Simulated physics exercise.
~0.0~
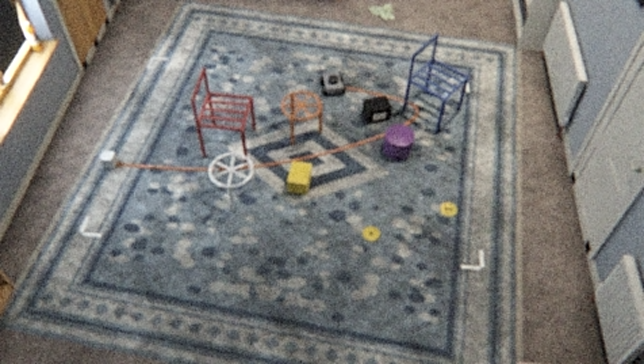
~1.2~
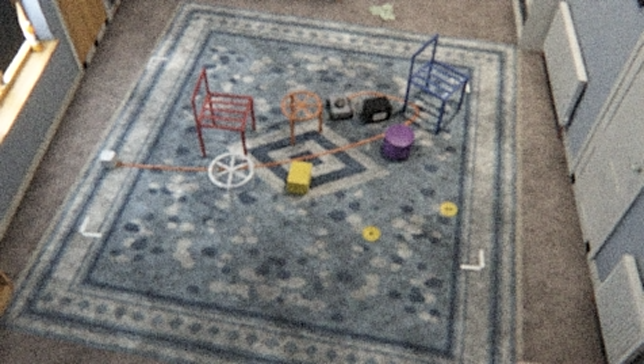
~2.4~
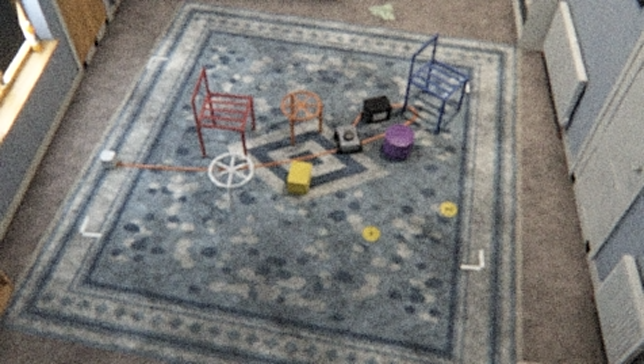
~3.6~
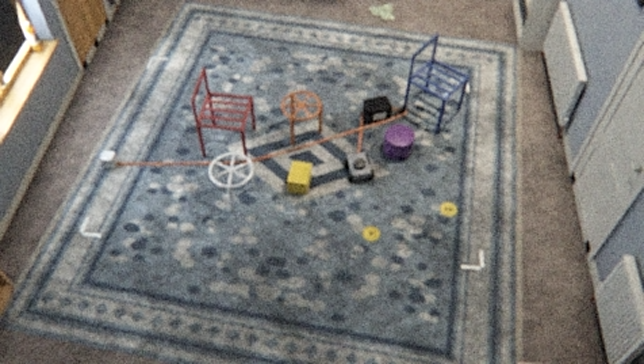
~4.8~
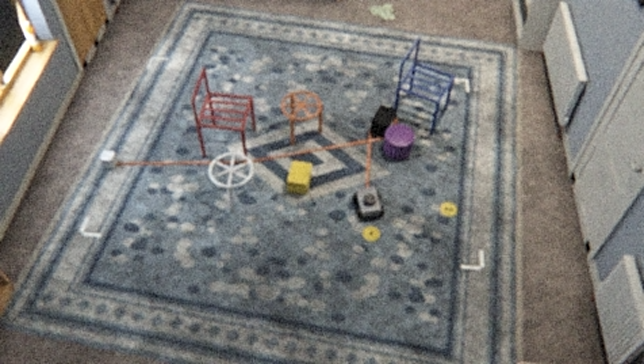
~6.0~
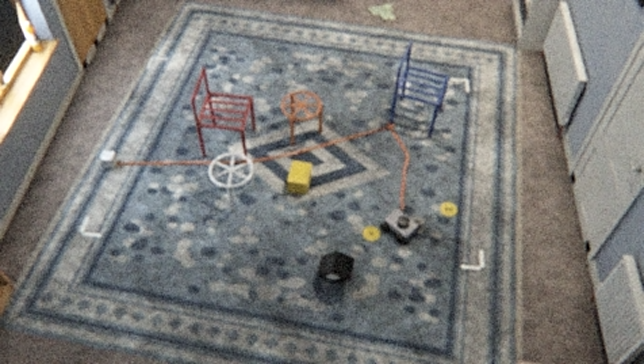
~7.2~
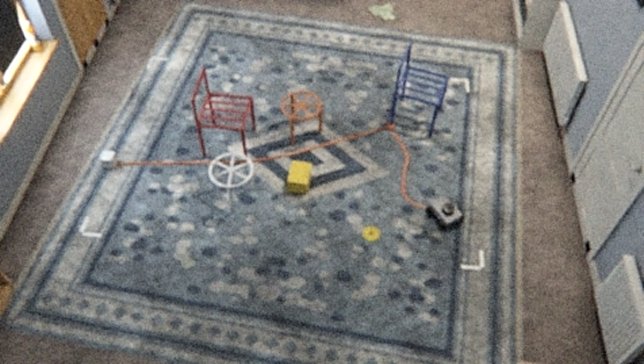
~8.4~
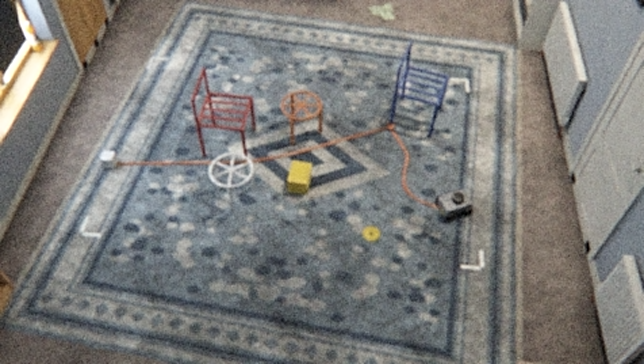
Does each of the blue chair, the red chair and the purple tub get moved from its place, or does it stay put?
The blue chair shifts a little to the left and the purple tub leaves its place and is no longer in view, while the red chair stays put.
